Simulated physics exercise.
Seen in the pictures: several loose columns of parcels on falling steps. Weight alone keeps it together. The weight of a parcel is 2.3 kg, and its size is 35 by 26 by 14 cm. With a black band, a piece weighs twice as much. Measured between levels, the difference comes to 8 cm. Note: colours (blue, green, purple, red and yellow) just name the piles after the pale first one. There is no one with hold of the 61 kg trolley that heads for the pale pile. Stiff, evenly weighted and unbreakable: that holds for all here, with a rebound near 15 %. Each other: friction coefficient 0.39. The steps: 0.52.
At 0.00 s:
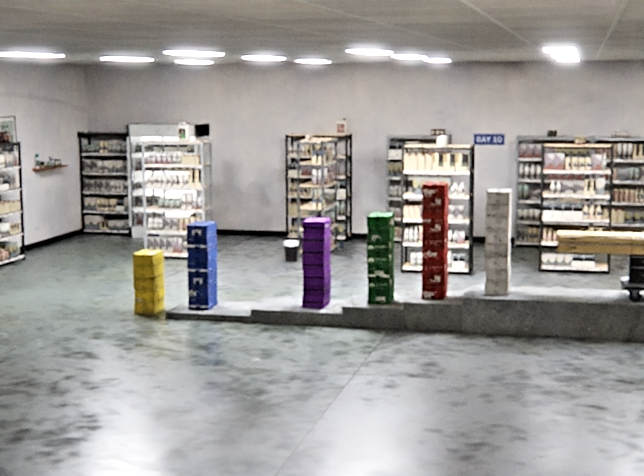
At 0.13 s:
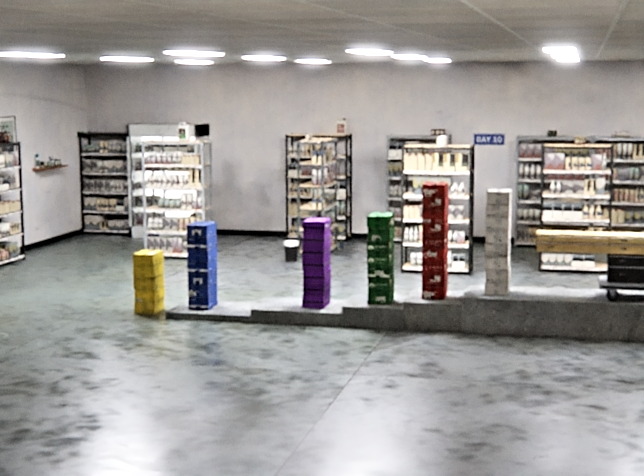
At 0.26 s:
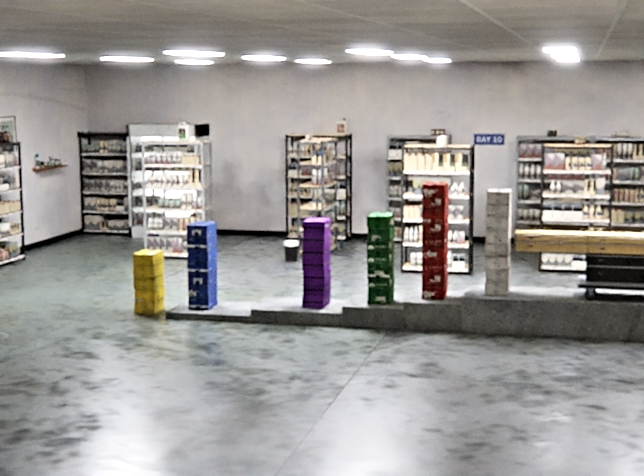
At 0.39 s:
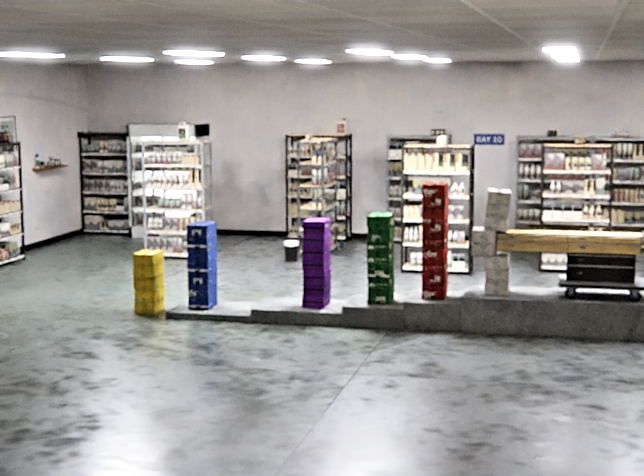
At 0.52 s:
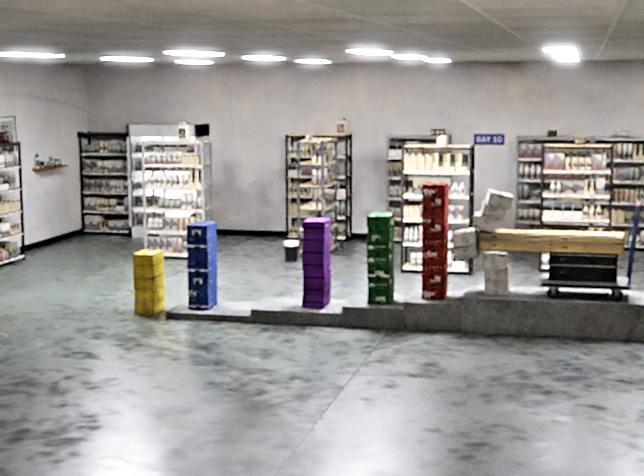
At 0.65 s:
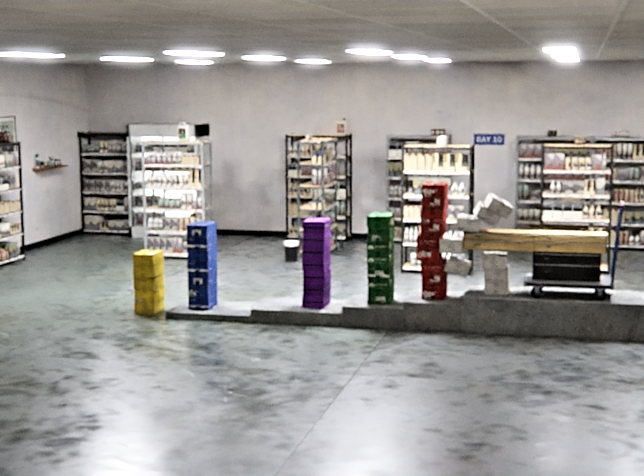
In a storeroom with shelves along the back wall, a trolley loaded with long planks rolled left into the pale stack of boxes, pushing its upper boxes over toward the red stack beside it.
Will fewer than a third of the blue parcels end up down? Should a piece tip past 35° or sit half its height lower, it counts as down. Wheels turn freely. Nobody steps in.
Yes, fewer than a third of them do.
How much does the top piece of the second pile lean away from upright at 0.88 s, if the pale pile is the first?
That piece is at some 20°.
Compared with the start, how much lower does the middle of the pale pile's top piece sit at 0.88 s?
Roughly 25 cm.
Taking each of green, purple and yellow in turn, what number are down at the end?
Count - green = 7; purple = 7; yellow = 0.
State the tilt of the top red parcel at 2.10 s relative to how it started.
Some 50°.
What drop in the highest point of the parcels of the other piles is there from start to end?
52 cm.
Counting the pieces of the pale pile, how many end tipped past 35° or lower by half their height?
I count 6 pale pieces.
By 0.88 s, 4 of the pale pile down; none of the 7 blue parcels down (0 of 35 in all colours); top blue parcel unmoved; top red parcel tilted 22°.
By 1.32 s, 4 of the pale pile down; none of the 7 blue parcels down (9 of 35 in all colours); top blue parcel unmoved; top green parcel tilted 18°.
By 2.10 s, 6 of the pale pile down; none of the 7 blue parcels down (16 of 35 in all colours); top blue parcel unmoved; top red parcel tilted 53°, 28 cm lower.
By 2.76 s, 6 of the pale pile down; none of the 7 blue parcels down (23 of 35 in all colours); top blue parcel unmoved; top red parcel upside down.
When it is over (4.0 s), 6 of the pale pile down; none of the 7 blue parcels down (23 of 35 in all colours); top blue parcel moved 42 mm; top green parcel upside down. That is 0 per cent. In pixels of the last frame, middles, top blue parcel near (198, 229), top green parcel near (241, 281).
